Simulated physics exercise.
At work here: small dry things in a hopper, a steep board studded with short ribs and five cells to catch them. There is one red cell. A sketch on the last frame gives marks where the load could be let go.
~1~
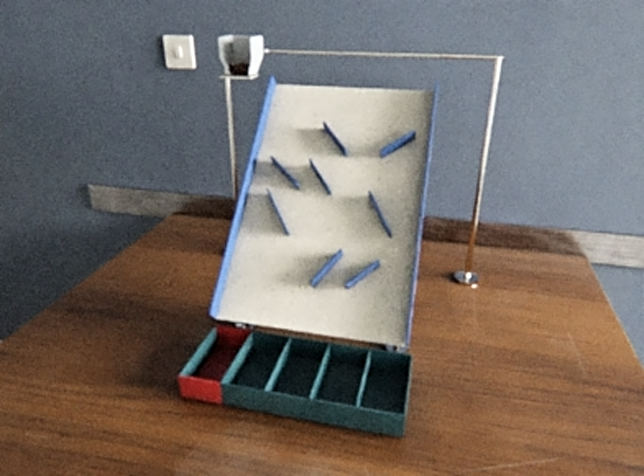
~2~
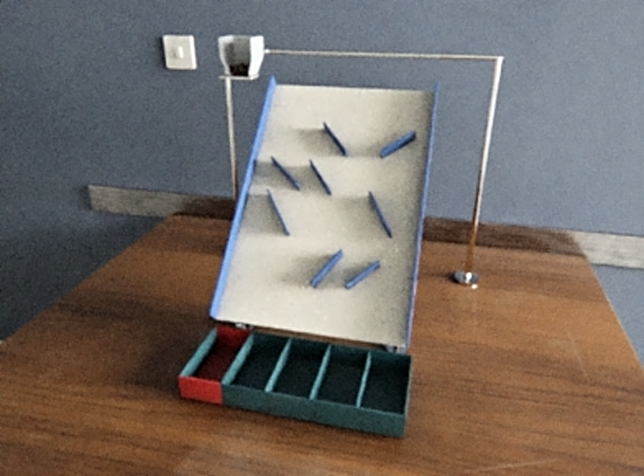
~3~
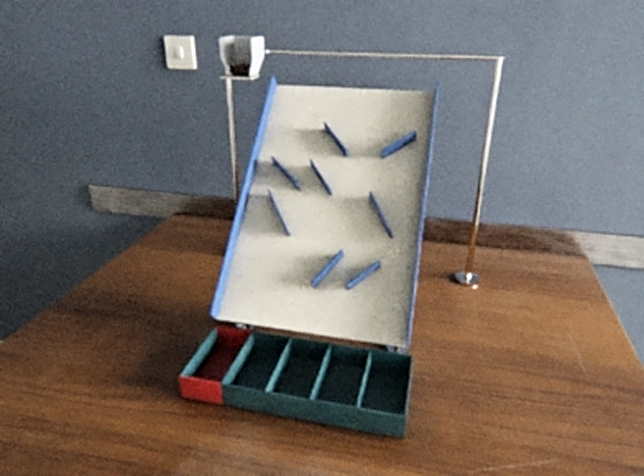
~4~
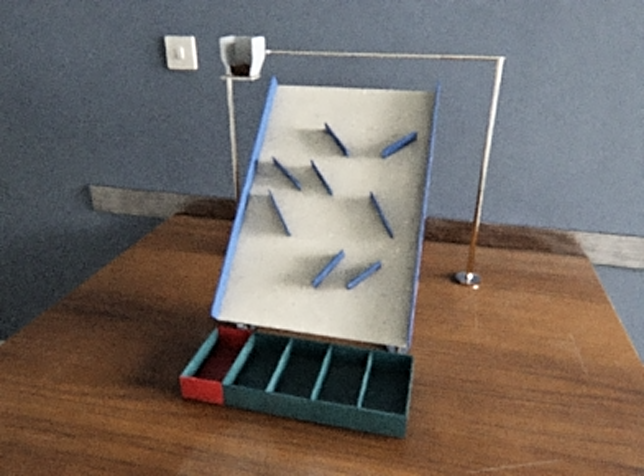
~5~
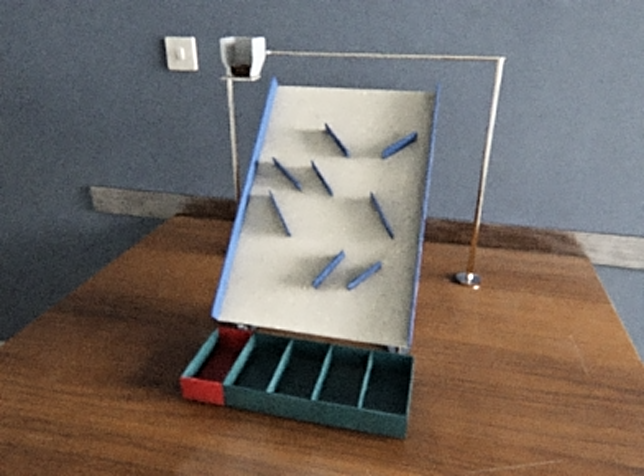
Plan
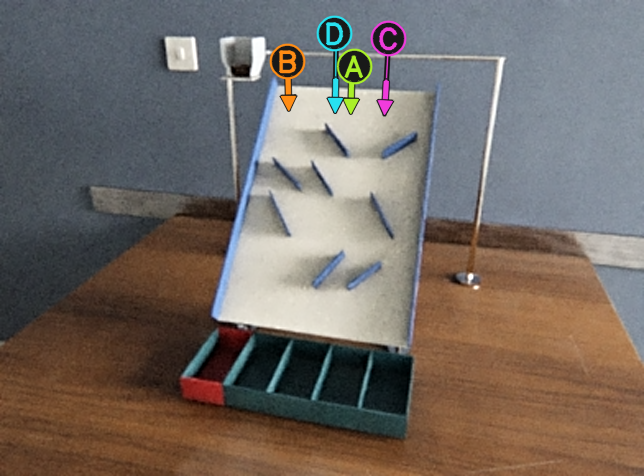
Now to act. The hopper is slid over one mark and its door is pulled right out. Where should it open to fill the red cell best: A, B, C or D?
Use mark B.
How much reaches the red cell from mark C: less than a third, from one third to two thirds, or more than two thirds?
Less than a third.
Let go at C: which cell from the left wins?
The second from the left.
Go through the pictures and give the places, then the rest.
The first frame shows hopper near (244, 69), allspice berries, door shut.
The second frame shows ribs (324, 122) to (346, 150), (381, 151) to (415, 131), (271, 156) to (297, 184).
The third frame shows ribs (310, 159) to (330, 189), (268, 189) to (287, 231), (370, 192) to (391, 233).
The fourth frame shows ribs (312, 283) to (343, 250), (347, 286) to (380, 261).
The fifth frame shows red cell near (202, 390), number 1 of 5 from the left.
On the marked copy, mark A meets the board at (350, 108); mark B meets the board at (288, 105); mark C meets the board at (384, 109); mark D meets the board at (335, 107).
If A is chosen, none at all in the red cell, all but a few in other cells.
If B is chosen, close to half in the red cell, close to a third in other cells, a small share outside the box.
If C is chosen, a small share in the red cell, all but a few in other cells.
If D is chosen, none at all in the red cell, all but a few in other cells, a small share outside the box.
